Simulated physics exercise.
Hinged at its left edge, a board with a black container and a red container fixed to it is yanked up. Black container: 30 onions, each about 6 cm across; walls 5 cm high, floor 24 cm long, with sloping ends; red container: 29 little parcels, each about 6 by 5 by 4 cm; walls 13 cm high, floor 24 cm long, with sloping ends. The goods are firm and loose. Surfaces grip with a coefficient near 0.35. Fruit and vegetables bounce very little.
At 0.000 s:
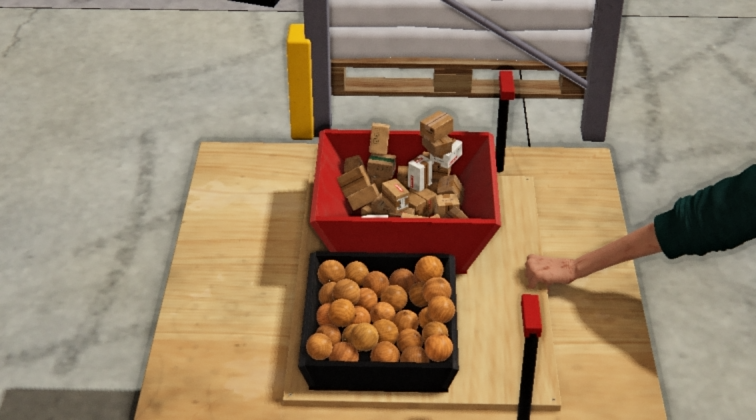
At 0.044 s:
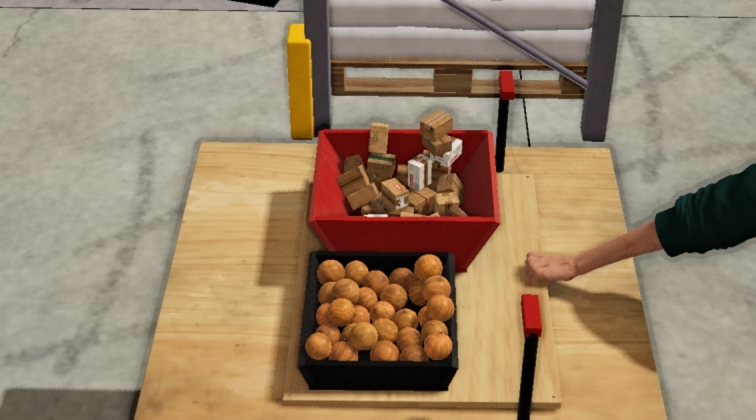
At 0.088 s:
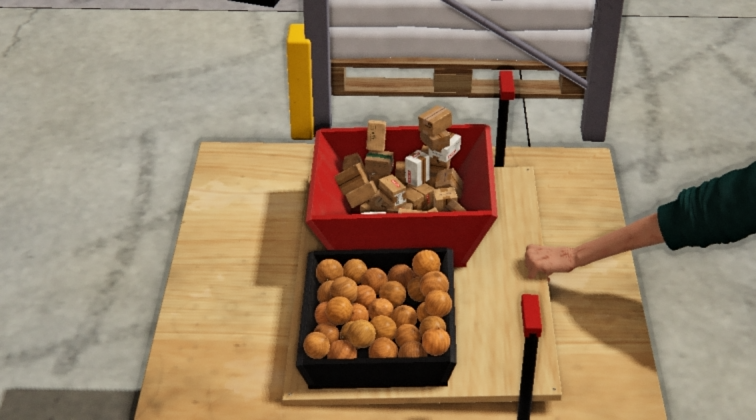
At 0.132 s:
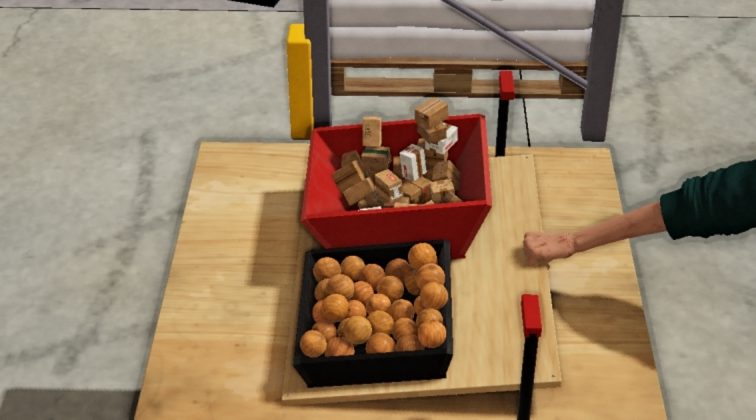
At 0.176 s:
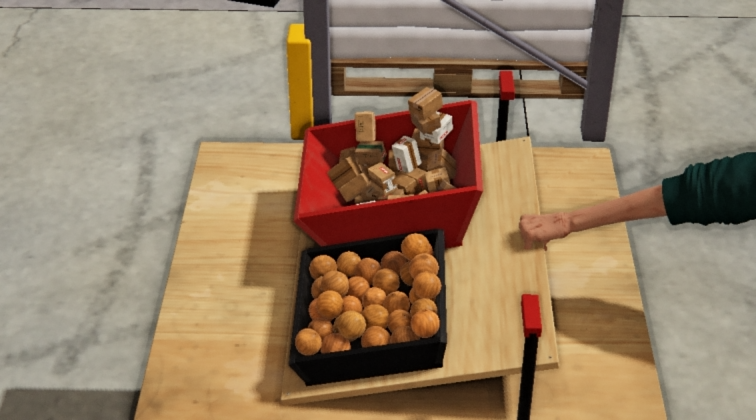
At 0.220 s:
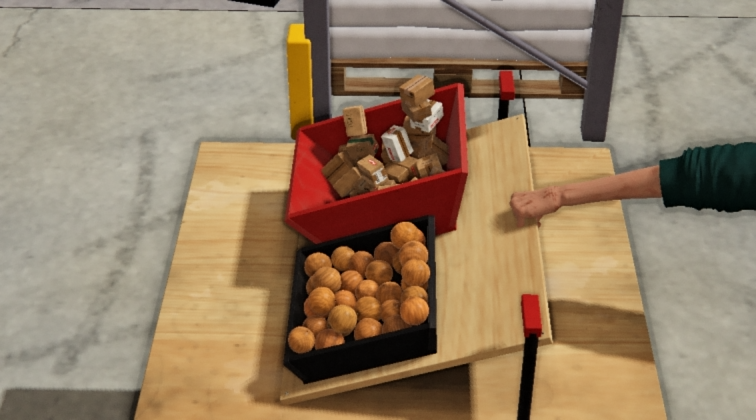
A wooden board holding a black container and a red container tilts upward on its right side.
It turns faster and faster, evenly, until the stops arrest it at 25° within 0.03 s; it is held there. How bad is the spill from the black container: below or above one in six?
It sheds more than one in six of them.
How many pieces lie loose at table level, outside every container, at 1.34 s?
About 8.
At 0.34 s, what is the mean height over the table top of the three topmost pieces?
Some 32 cm up.
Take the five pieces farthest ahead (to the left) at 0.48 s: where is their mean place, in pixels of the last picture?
Around (299, 248).
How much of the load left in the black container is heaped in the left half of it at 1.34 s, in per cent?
Some 60 per cent.
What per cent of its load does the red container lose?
About: Red container 0 per cent.
After 0.23 s, it hits the stops.
After 0.34 s, tilt 25°; the black container has all 30 and the red container has all 29.
After 0.48 s, tilt 25°; the black container has all 30 and the red container has all 29.
After 0.74 s, tilt 25°; the black container is down by 4 of 30 and the red container has all 29.
Outcome (at 1.34 s), the black container is down by 8 of 30 and the red container has all 29. Asked share, 8 of 30, 27 per cent.
